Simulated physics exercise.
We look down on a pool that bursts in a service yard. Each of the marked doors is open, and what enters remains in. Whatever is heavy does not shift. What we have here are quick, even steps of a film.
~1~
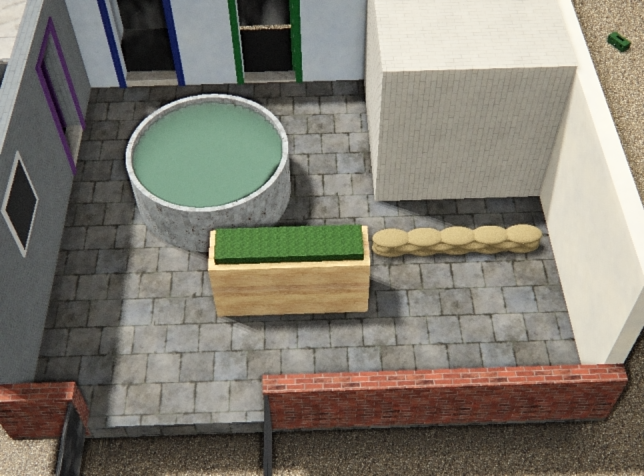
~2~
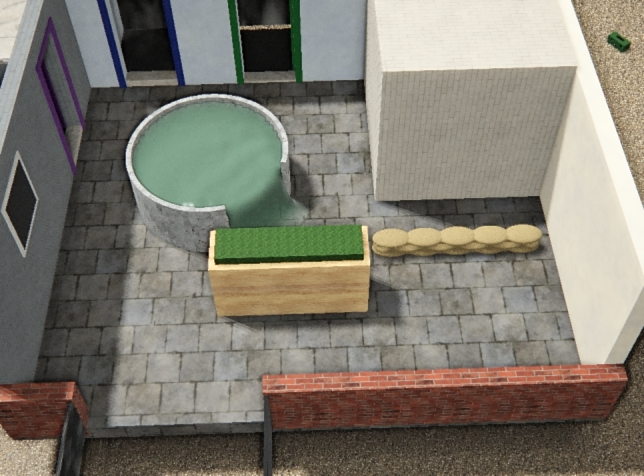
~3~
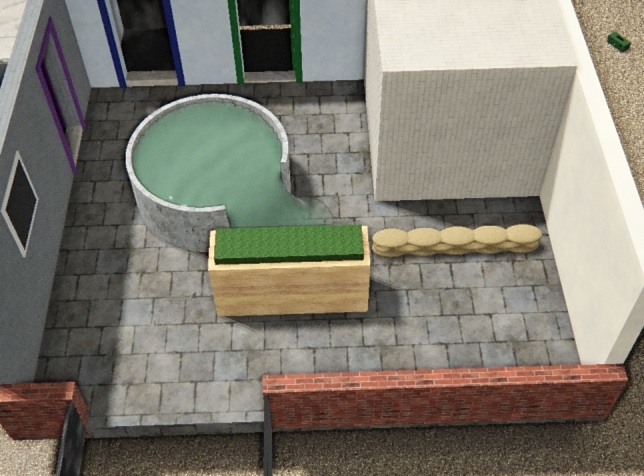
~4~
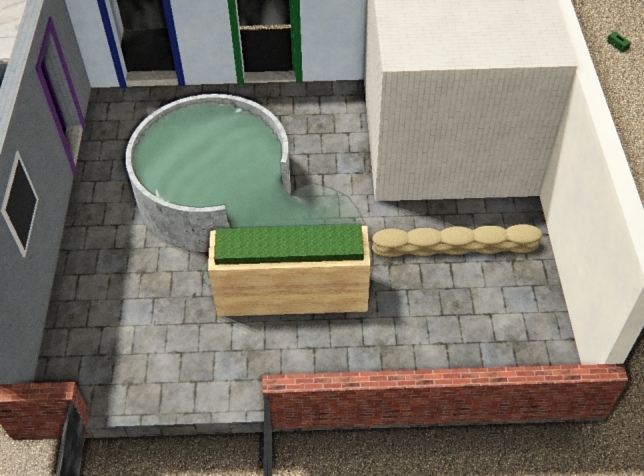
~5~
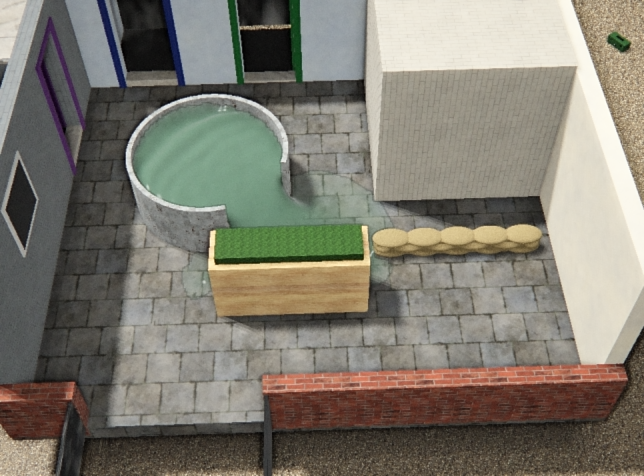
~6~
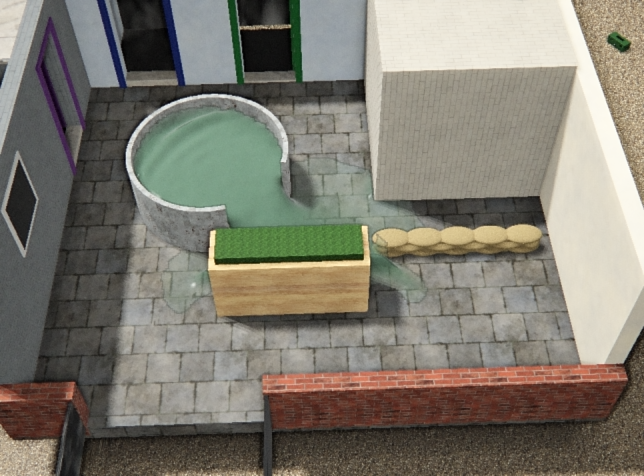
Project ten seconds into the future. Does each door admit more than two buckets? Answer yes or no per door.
Answers: The blue door: No; the purple door: No; the green door: Yes.
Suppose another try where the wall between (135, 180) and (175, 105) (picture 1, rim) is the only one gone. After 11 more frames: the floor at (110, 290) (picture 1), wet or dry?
Soaked.
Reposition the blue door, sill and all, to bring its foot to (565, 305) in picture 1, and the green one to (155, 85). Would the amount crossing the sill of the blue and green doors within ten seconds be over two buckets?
As I see it, the blue door overshoots the mark while the green door remains within bounds.
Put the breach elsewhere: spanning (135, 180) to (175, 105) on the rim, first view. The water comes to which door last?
It's the one in green.
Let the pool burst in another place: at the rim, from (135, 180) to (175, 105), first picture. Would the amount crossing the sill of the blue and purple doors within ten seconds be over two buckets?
Checking the doors, blue surpasses the cutoff; purple, on the other hand, surpasses the cutoff.
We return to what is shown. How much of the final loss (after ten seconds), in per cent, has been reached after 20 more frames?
Near 0 in a hundred.
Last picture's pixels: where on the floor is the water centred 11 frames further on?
Centre point: Around (299, 226).
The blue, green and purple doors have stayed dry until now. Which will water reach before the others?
It is the purple door.
A moment on, water covers 35 % of the floor; the blue door not reached, the purple door not reached, the green door not reached.
Next, water covers 45 % of the floor; the blue door not reached, the purple door not reached, the green door not reached.
Then, water covers 60 % of the floor; the blue door not reached, the purple door wet at the sill, nothing in, the green door not reached.
Later, water covers 95 % of the floor; the blue door wet at the sill, nothing in, the purple door wet at the sill, nothing in, the green door under two buckets in.
In the end, water covers 95 % of the floor; the blue door wet at the sill, nothing in, the purple door under two buckets in, the green door over two buckets in.
